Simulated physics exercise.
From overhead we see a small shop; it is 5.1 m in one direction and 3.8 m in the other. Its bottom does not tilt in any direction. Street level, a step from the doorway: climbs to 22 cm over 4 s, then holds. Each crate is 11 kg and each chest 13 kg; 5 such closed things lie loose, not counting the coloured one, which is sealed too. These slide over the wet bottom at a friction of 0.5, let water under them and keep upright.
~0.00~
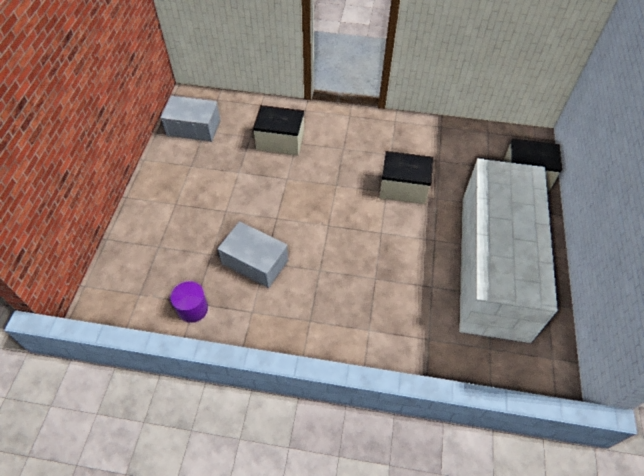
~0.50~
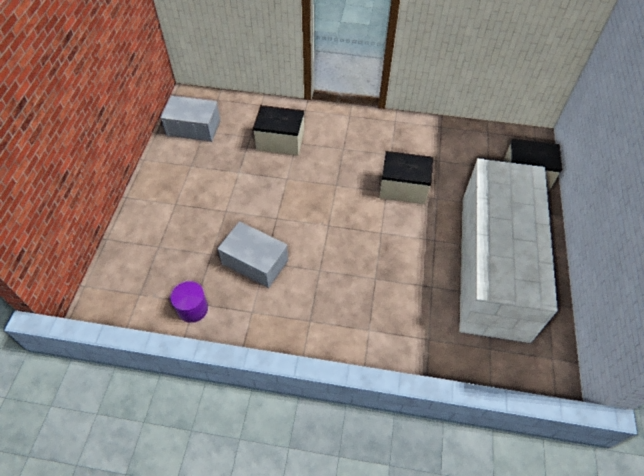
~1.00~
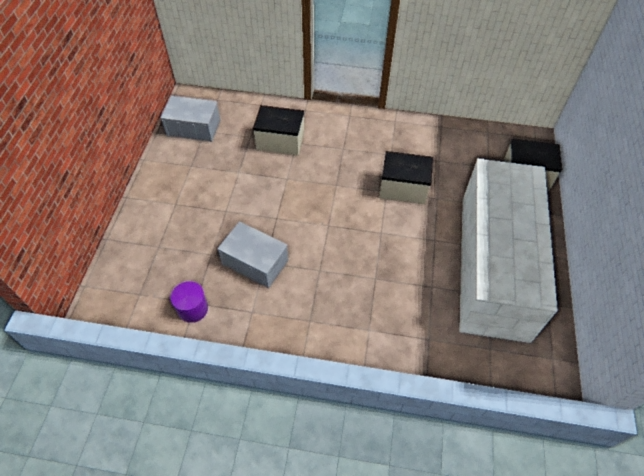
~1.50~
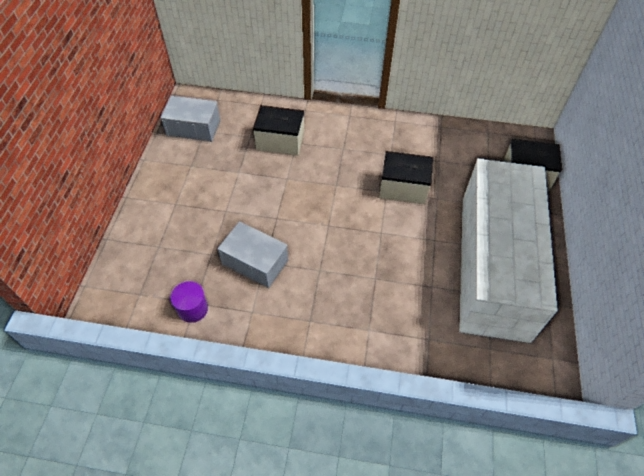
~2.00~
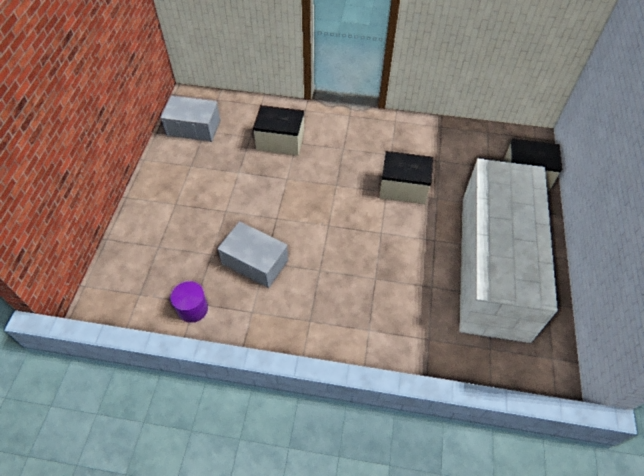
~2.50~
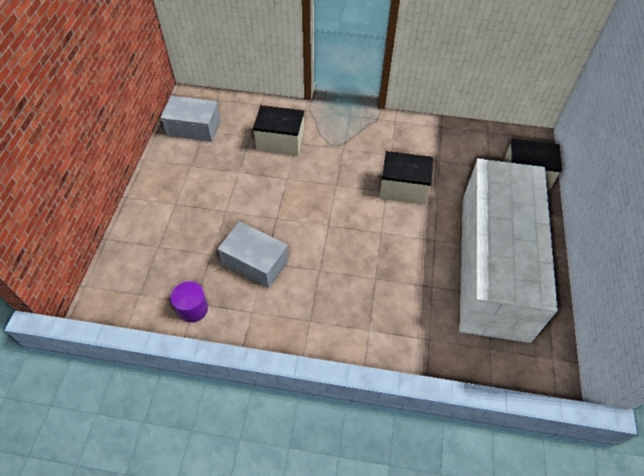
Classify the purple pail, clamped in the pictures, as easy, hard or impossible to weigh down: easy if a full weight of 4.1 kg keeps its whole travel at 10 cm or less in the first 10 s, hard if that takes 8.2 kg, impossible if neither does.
Hard.
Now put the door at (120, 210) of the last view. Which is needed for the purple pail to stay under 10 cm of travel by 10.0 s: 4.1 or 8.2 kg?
In that case only the heavier option works.
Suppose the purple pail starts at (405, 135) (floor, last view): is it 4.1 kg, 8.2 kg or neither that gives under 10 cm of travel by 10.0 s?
Well, any option works.
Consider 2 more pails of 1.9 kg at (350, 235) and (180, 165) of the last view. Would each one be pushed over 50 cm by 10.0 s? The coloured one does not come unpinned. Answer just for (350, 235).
Well, that one comes out beyond the limit.
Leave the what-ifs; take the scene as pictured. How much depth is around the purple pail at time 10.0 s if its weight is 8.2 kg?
Close to 8 cm deep.
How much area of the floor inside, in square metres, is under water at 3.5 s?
Roughly 2.5 m2.
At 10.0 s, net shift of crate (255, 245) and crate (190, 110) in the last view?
One is off by 50 cm, the other by 0 cm, in the order asked.
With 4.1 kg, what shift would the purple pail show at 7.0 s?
It would be some 0 cm from its spot.
After 3.5 s the purple pail would be 0 cm from its start with 4.1 kg and 0 cm from its start with 8.2 kg; 0 cm of water round it then.
After 4.5 s the purple pail would be 0 cm from its start with 4.1 kg and 0 cm from its start with 8.2 kg; 0 cm of water round it then.
After 7.0 s the purple pail would be 1 cm from its start with 4.1 kg and 0 cm from its start with 8.2 kg; 4 cm of water round it then.
After 10.0 s the purple pail would be 83 cm from its start with 4.1 kg and 0 cm from its start with 8.2 kg; 8 cm of water round it then.
